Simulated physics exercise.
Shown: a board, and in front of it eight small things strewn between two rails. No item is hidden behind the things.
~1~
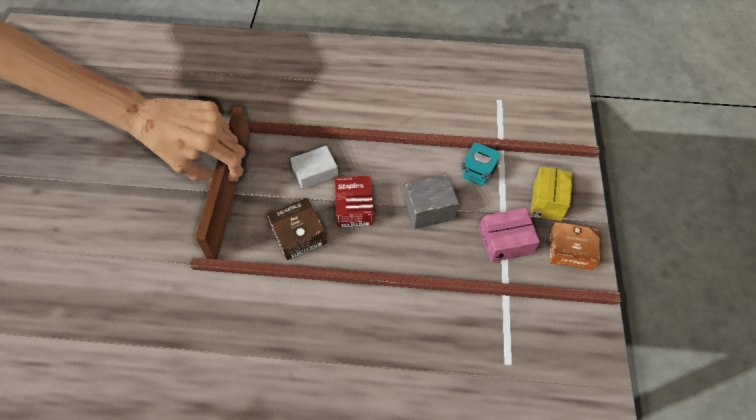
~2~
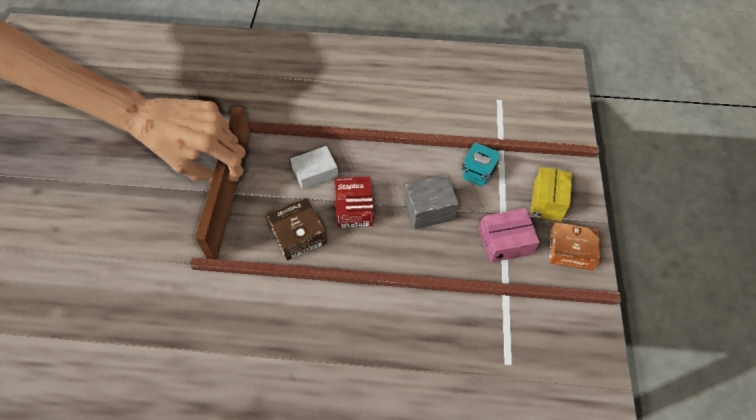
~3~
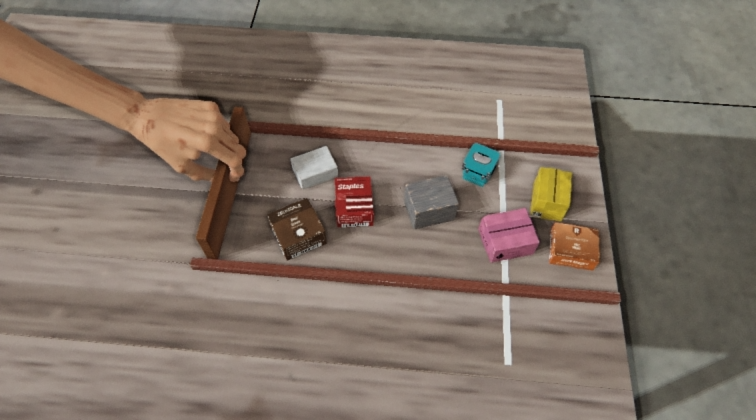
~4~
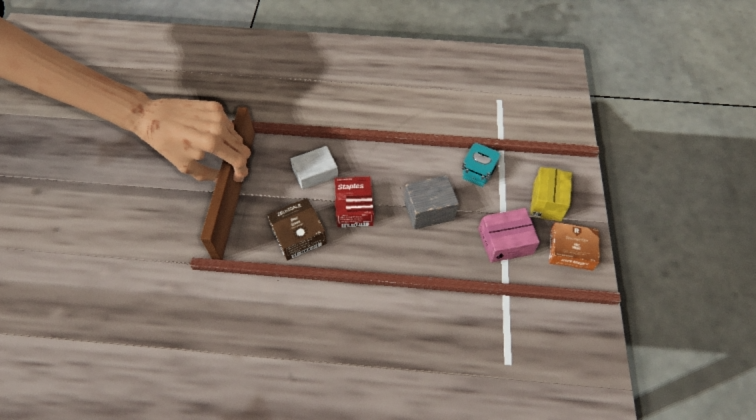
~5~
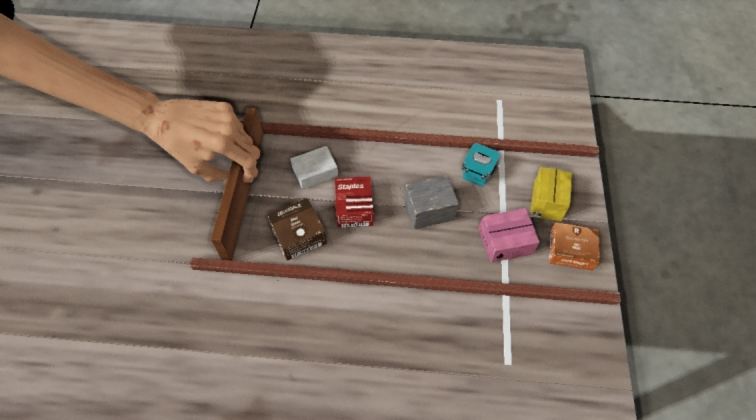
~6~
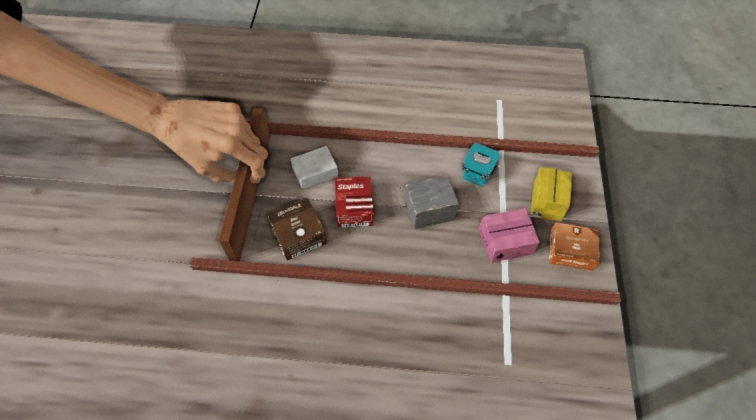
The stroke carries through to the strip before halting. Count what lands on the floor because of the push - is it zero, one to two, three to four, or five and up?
Missing from the table at the end: One or two.
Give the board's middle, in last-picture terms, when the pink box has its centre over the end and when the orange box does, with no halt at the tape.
Pink box over the end: About (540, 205). Orange box over the end: About (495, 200).
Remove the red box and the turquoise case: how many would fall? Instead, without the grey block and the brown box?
The first removal gives 1, the second gives 0.
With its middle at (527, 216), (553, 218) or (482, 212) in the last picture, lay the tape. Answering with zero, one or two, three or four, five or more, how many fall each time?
Tape one gives one or two, tape two gives three to four, and tape three gives not one.
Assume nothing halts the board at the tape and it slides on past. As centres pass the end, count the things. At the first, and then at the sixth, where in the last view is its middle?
At (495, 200) for the first, at (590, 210) for the sixth.
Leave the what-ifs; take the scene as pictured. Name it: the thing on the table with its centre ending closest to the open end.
Result - the yellow box.
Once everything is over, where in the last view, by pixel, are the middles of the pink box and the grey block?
The pink box settles near (578, 249); as for the grey block, near (570, 195).
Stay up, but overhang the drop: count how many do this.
That would be 1.
A little later, none off yet; orange box at rest near (574, 246); yellow box at rest near (551, 194); pink box at rest near (508, 235).
When it is over, the number that fall off is one or two; down, orange box.
